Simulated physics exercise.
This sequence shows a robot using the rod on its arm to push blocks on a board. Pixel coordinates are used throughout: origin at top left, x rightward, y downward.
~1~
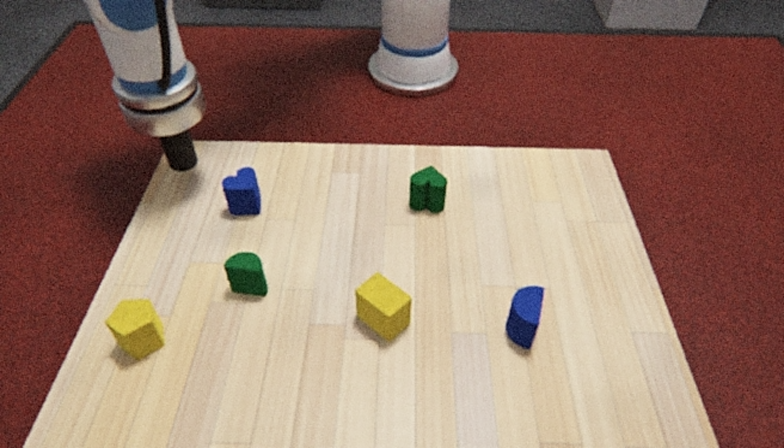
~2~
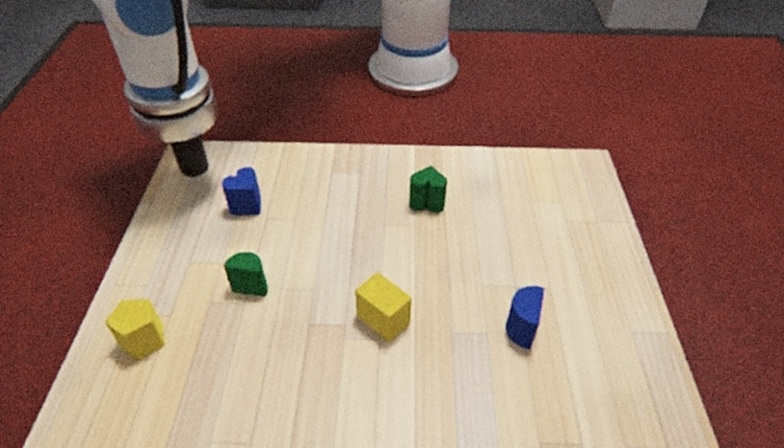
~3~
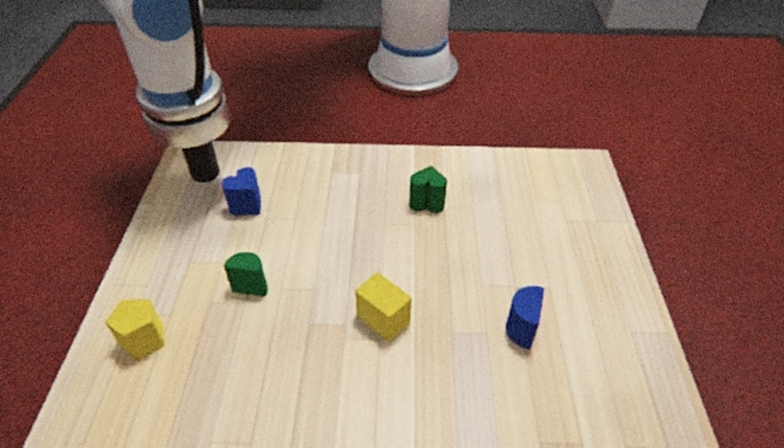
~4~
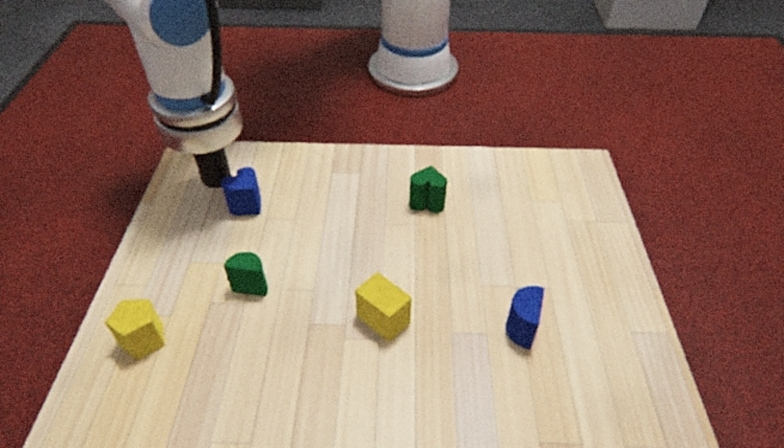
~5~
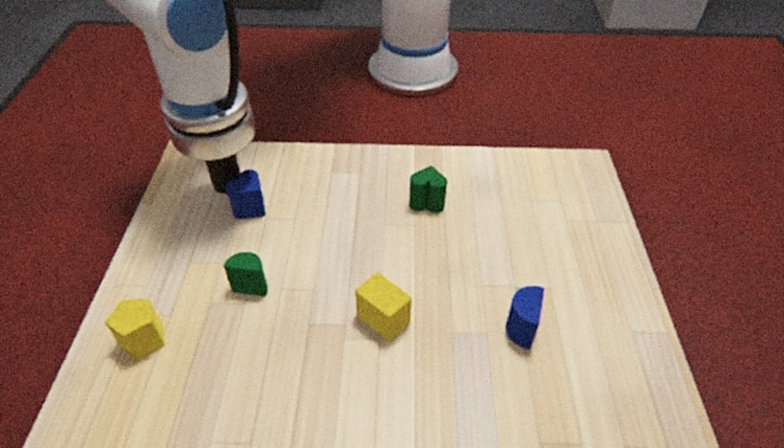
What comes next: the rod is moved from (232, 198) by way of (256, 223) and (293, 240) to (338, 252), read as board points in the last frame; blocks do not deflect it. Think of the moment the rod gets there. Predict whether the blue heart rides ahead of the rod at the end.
Before the rod.
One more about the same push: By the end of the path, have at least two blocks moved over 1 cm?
Answer: No.
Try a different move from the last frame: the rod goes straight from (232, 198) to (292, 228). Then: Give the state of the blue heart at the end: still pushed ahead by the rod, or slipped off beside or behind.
Most likely the blue heart stays ahead.
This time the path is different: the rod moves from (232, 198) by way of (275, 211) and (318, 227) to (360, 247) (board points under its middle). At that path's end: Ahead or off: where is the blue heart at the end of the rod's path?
The blue heart won't leave the front of the rod.
The first path, step by step. One third of the way, rod (253, 210); blue heart (274, 204).
Two thirds of the way, rod (293, 228); blue heart (316, 223).
At the end, rod (336, 239); green D-shaped block still; blue heart (361, 235).
